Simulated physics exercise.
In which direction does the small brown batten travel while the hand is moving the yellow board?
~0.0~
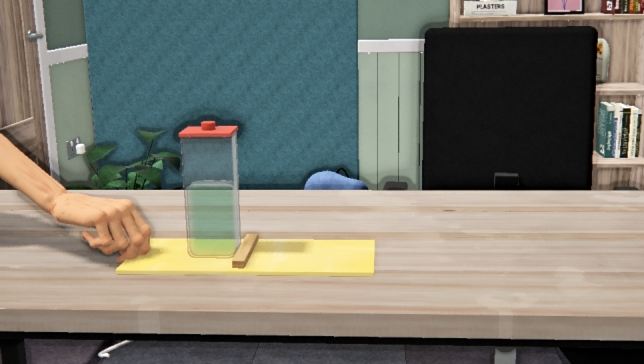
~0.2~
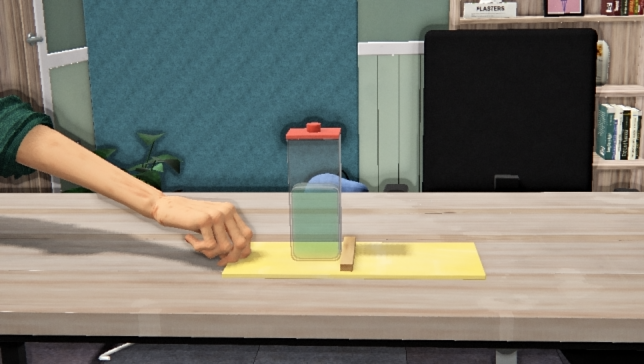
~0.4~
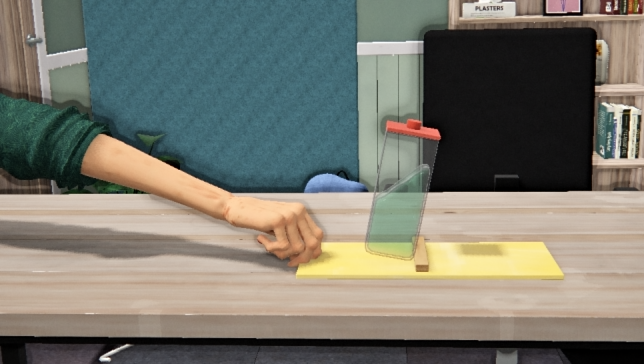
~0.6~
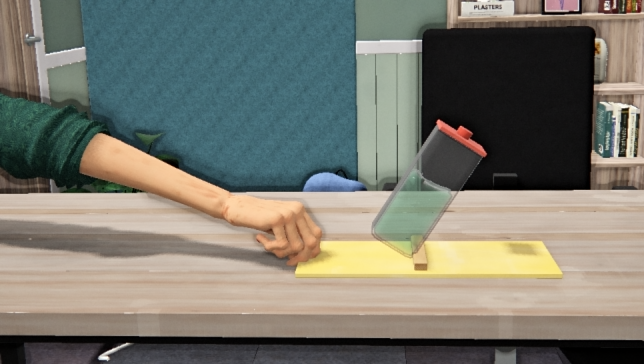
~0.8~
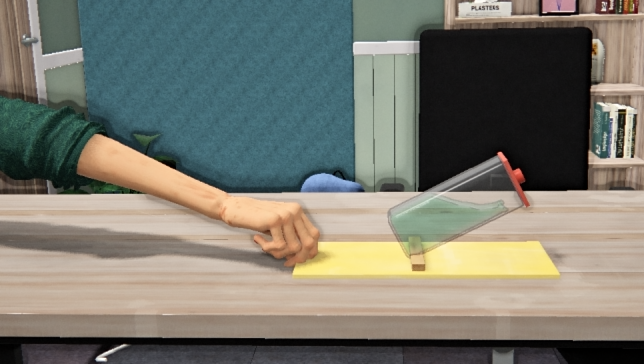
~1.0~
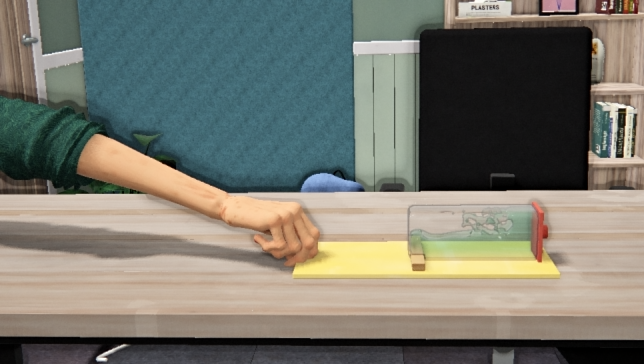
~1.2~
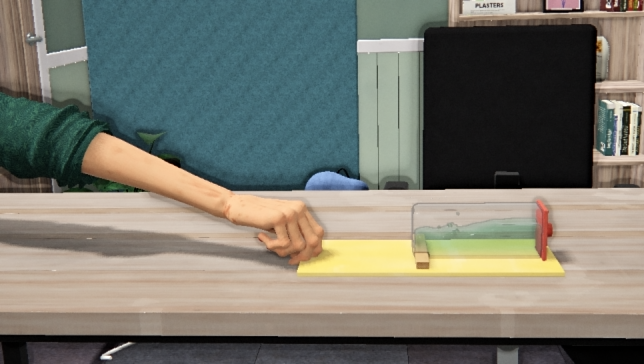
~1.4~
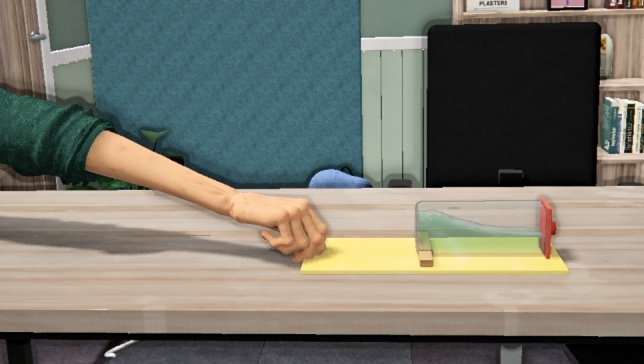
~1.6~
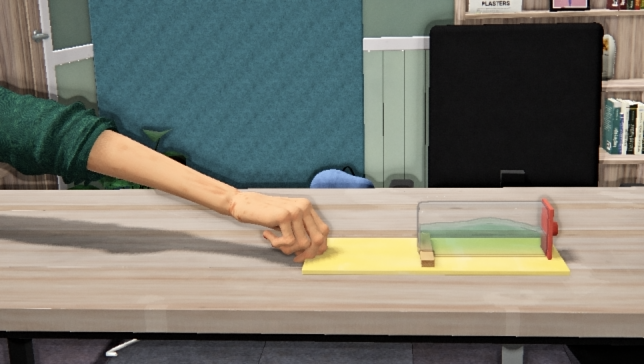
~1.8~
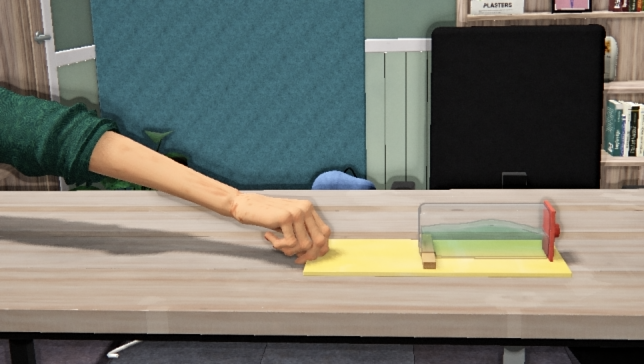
The batten moves to the right, carried along with the board.
